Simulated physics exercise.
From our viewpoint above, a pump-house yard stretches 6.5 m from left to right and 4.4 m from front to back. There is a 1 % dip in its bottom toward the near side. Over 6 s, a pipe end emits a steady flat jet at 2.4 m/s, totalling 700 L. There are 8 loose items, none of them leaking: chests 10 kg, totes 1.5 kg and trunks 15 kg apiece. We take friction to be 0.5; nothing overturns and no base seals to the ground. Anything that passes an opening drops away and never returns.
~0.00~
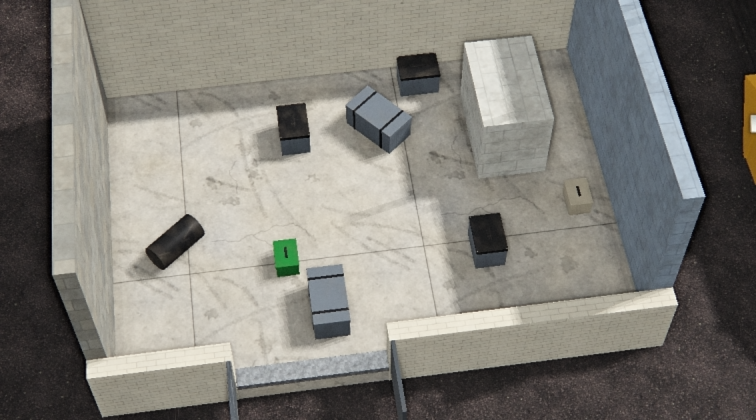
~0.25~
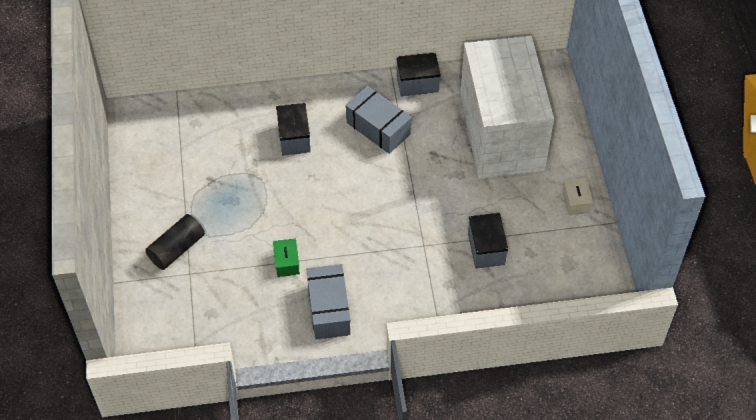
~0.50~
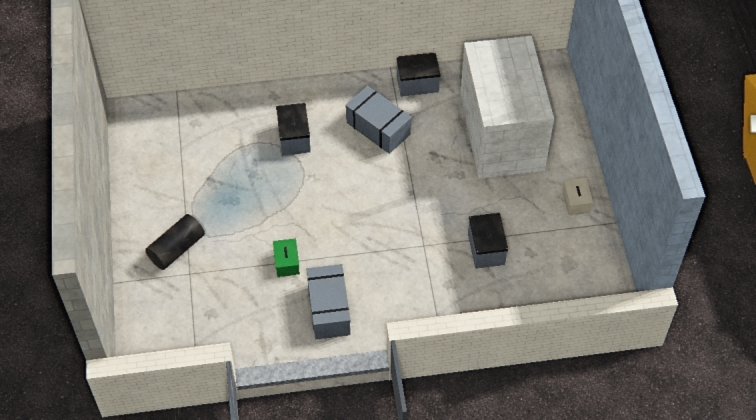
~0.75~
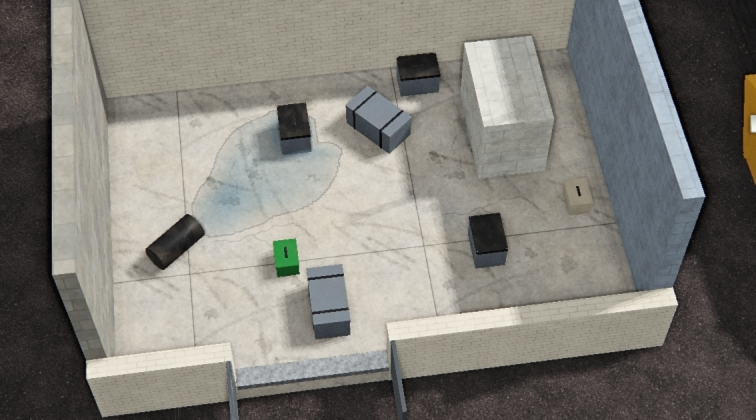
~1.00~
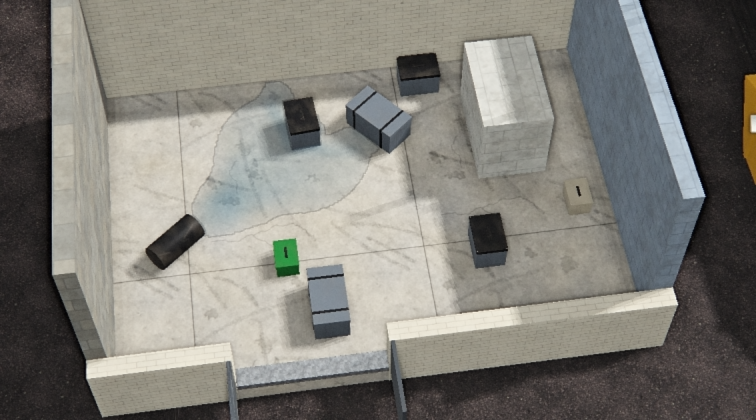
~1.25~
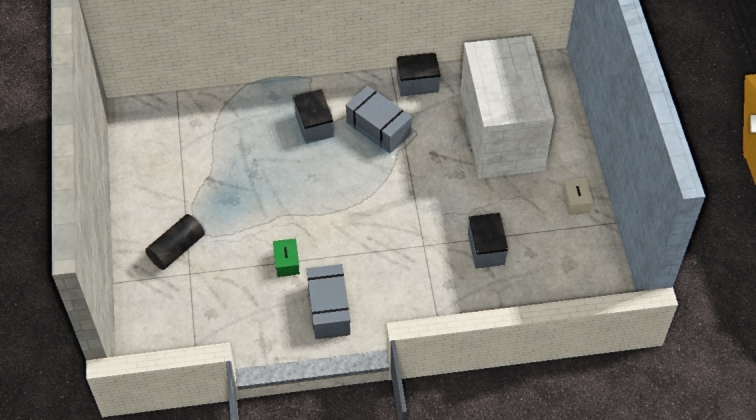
In a walled yard seen from above, water spread from a dark pipe across the pale floor toward the back wall, and one black-topped box slid slightly right while the green box stayed put.
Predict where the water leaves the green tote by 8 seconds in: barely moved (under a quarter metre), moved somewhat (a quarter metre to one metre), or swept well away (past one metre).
It's next to no displacement.
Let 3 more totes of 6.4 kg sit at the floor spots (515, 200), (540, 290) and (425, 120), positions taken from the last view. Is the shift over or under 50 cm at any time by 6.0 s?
Listed order: Below the mark, below the mark and above the mark.
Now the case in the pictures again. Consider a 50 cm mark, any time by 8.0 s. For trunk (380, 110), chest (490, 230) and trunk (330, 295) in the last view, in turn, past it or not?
First exceeds it, second does not reach it, third does not reach it.
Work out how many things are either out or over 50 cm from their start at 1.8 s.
1.
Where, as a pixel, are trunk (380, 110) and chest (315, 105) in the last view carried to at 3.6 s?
Approx. (432, 86); approx. (397, 64).
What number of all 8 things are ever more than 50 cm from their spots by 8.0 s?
I get 4.
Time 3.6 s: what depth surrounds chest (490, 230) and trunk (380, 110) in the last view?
About 1 and 8 cm.
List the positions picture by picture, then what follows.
The green tote at (286, 253) rests on the ground; water covers 0.0 m2; 0 of 8 have shifted, in the first picture.
The green tote at (286, 253), on the bottom; water covers 0.7 m2; 0 of 8 have shifted, in the second picture.
The green tote at (286, 253) rests on the ground; 1.4 m2 under water; 0 of 8 have shifted, in the third picture.
The green tote at (286, 253) rests on the ground; water covers 2.1 m2; 0 of 8 have shifted, in the fourth picture.
The green tote at (286, 253), on the bottom; 3.3 m2 under water; 1 of 8 have shifted, in the fifth picture.
The green tote at (286, 253), on the bottom; water covers 4.4 m2; 1 of 8 have shifted, in the sixth picture.
After 1.8 s the green tote is near (286, 253), 0.0 m from its start, aground; 0 of 8 are out; 0 afloat.
After 3.6 s the green tote is near (286, 253), 0.0 m from its start, aground; 0 of 8 are out; 2 afloat.
After 5.6 s the green tote is near (286, 253), 0.0 m from its start, aground; 0 of 8 are out; 4 afloat.
After 8.0 s the green tote is near (286, 253), 0.0 m from its start, aground; 0 of 8 are out; 3 afloat.
